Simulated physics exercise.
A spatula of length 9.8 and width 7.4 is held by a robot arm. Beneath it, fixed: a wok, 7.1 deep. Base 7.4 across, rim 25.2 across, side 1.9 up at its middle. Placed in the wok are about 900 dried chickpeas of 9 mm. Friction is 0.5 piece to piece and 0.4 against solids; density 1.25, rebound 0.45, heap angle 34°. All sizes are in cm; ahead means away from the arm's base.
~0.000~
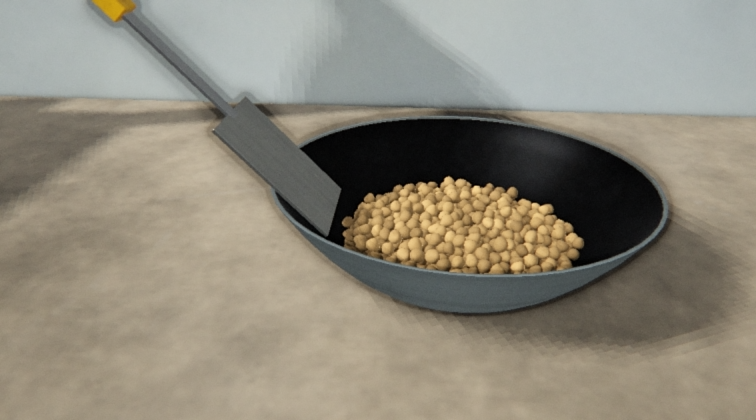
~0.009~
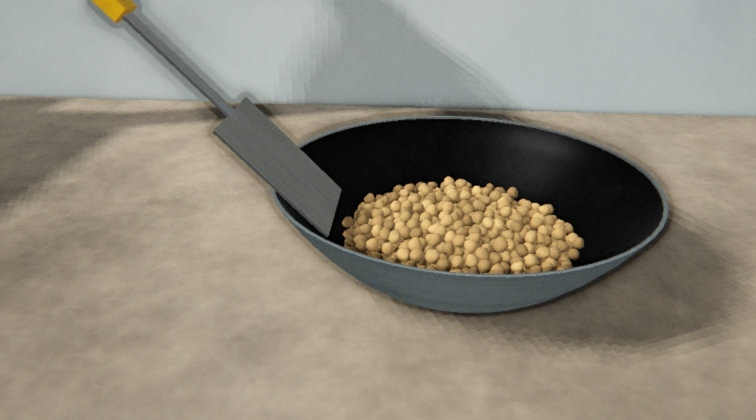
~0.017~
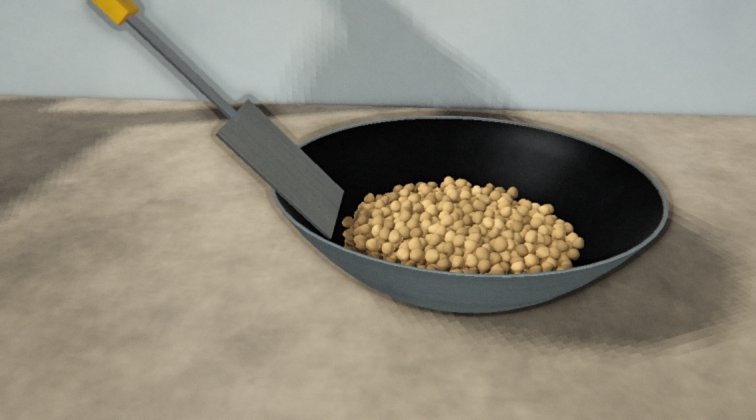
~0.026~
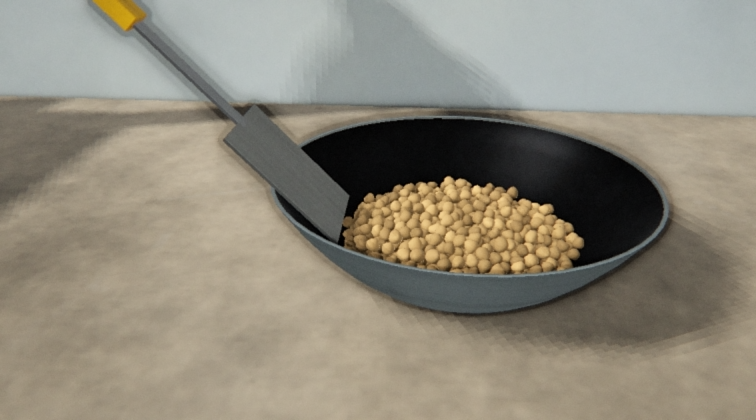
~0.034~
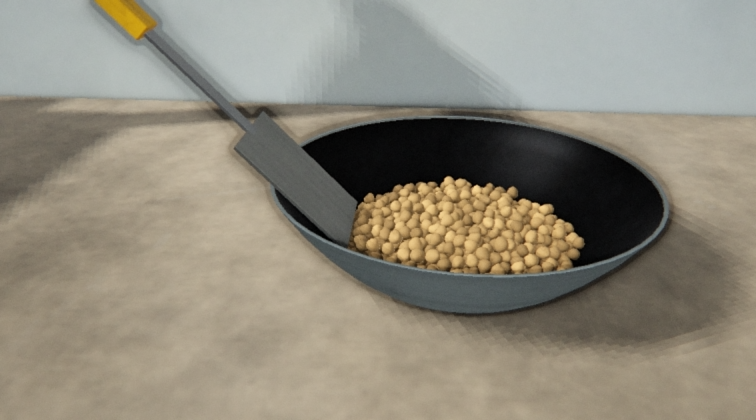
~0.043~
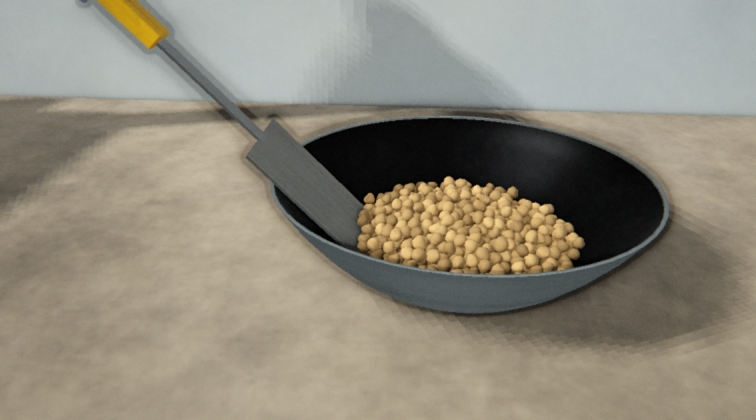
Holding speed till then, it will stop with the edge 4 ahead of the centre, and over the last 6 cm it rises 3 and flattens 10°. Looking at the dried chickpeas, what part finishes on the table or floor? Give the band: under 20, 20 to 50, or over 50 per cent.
Under 20 per cent.
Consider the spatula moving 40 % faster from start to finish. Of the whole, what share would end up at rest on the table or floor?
Then about 10 per cent.
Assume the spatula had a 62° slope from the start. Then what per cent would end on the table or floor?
It would come to roughly 0 percent.
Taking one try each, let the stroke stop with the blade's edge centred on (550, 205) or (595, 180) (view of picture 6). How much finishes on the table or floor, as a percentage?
Close to 15 and close to 40 per cent, respectively.
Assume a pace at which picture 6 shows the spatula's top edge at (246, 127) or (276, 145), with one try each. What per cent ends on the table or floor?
Some 0 and 15 per cent.
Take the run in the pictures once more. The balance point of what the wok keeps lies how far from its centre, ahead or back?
Ahead of centre, roughly 4.0 centimetres.
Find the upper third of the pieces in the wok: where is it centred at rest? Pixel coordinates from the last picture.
I'd say around pixel (576, 209).
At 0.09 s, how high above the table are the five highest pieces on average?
They are near 7 cm up.
After 0.09 s, sloping 46°, highest piece 7 above the table; 900 in the wok.
After 0.13 s, sloping 42°, highest piece 10 above the table; 900 in the wok.
After 0.35 s, sloping 36°, highest piece 8 above the table; 890 in the wok, 4 on the table or floor, 6 on the blade or in flight.
After 1.40 s, sloping 36°, highest piece 7 above the table; 890 in the wok, 10 on the table or floor.
In the end, 890 in the wok, 10 on the table or floor. That is 1 % on the table or floor.
